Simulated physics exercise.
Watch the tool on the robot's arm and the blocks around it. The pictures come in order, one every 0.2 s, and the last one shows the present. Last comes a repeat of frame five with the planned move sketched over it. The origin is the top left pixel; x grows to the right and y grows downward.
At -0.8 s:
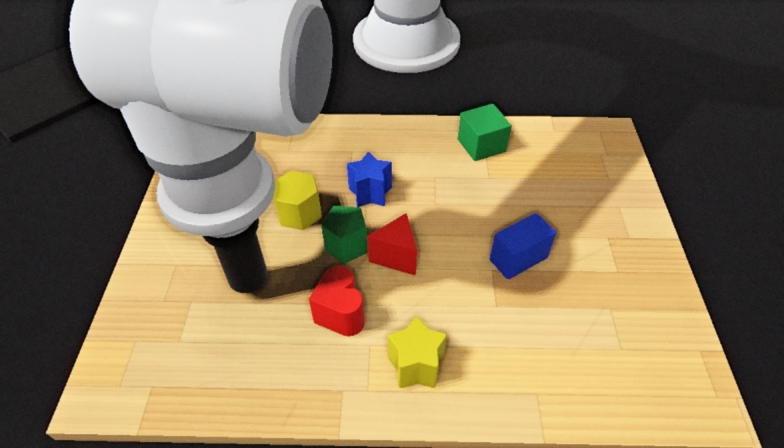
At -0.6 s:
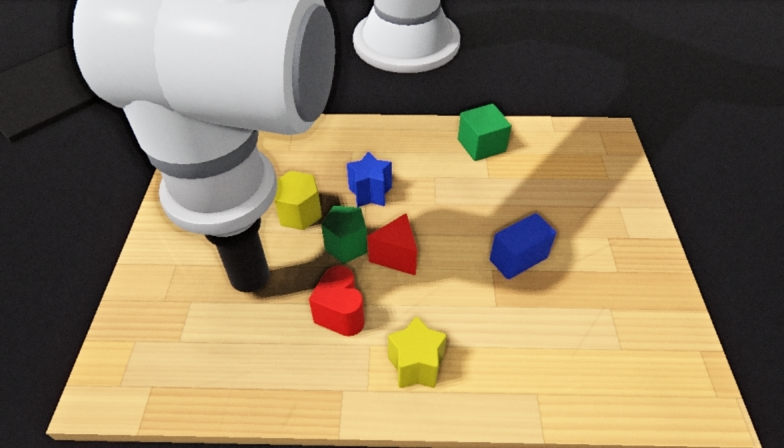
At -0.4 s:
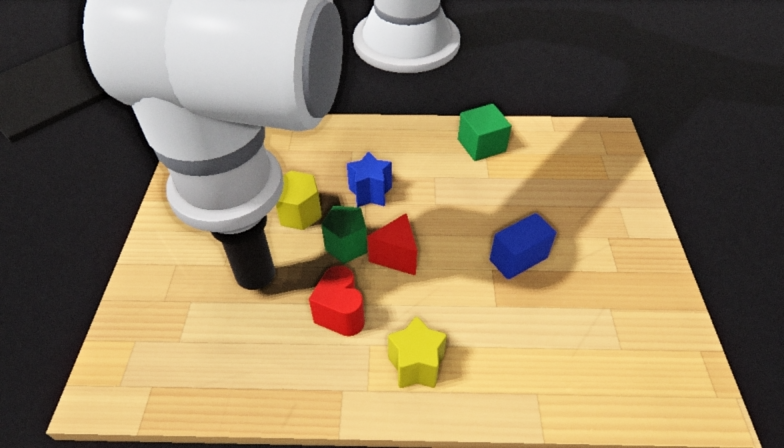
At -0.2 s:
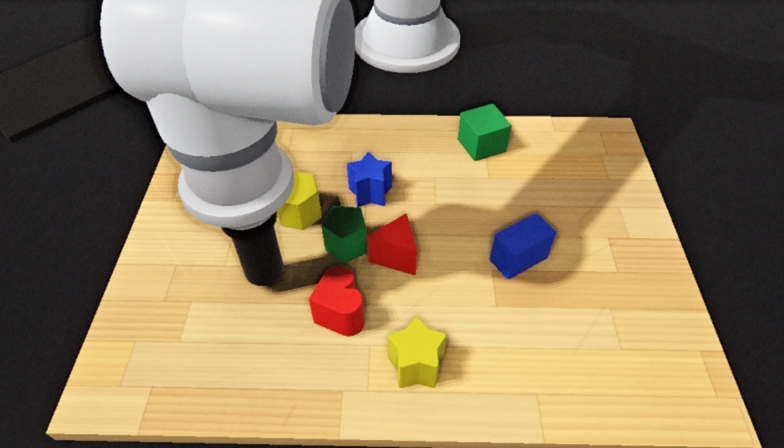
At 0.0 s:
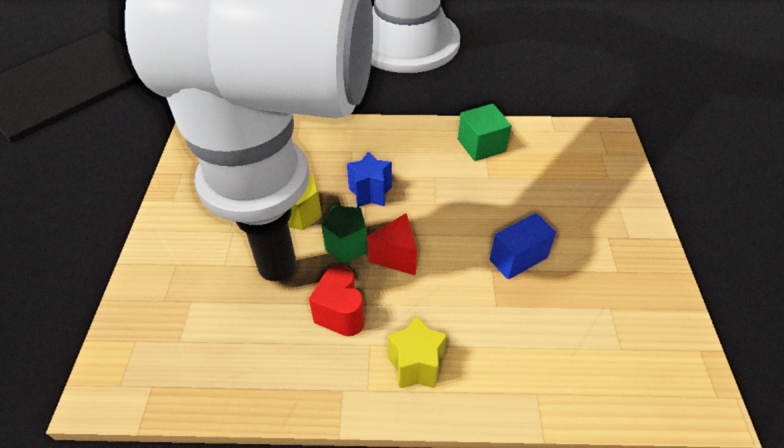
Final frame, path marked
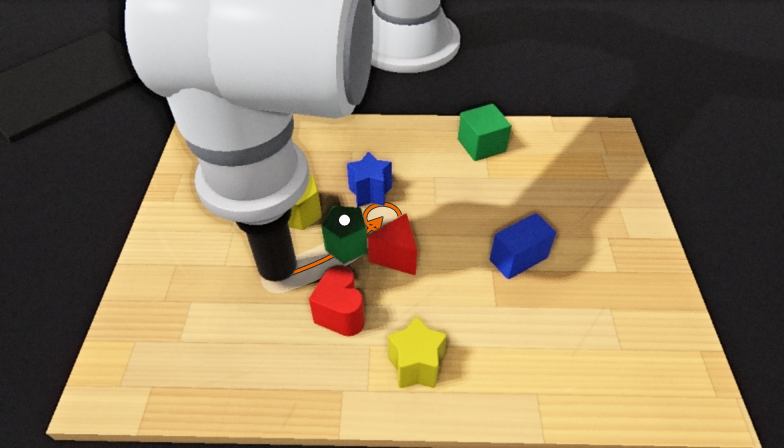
At the start, a white robot arm holds a black cylindrical tool low over the left side of a wooden board scattered with colourful blocks. The arm then moves the tool a short way right, toward the green pentagon and red heart, while all the blocks stay still.
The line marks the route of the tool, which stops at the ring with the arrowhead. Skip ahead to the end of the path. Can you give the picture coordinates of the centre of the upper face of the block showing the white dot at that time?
It should be at about (419, 185).
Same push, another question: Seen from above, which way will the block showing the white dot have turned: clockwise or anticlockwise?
My answer: Clockwise.
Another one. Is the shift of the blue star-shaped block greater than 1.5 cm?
That would be a no.
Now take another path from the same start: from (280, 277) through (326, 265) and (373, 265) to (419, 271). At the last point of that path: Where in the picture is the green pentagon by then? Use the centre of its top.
For the centre of its top, I'd go with (372, 209).
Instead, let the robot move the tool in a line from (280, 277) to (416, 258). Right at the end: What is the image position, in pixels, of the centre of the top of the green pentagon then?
I predict (365, 209).
Path on the board, from (280, 277) through (339, 252) to (382, 217); the dot is on the green pentagon.
What follows on the original path. One third of the way, tool (320, 250); green pentagon (352, 217).
Two thirds of the way, tool (355, 229); green pentagon (388, 201), turned 15° clockwise.
At the end, tool (382, 206); green pentagon (419, 185), turned 45° clockwise; blue star-shaped block in place.
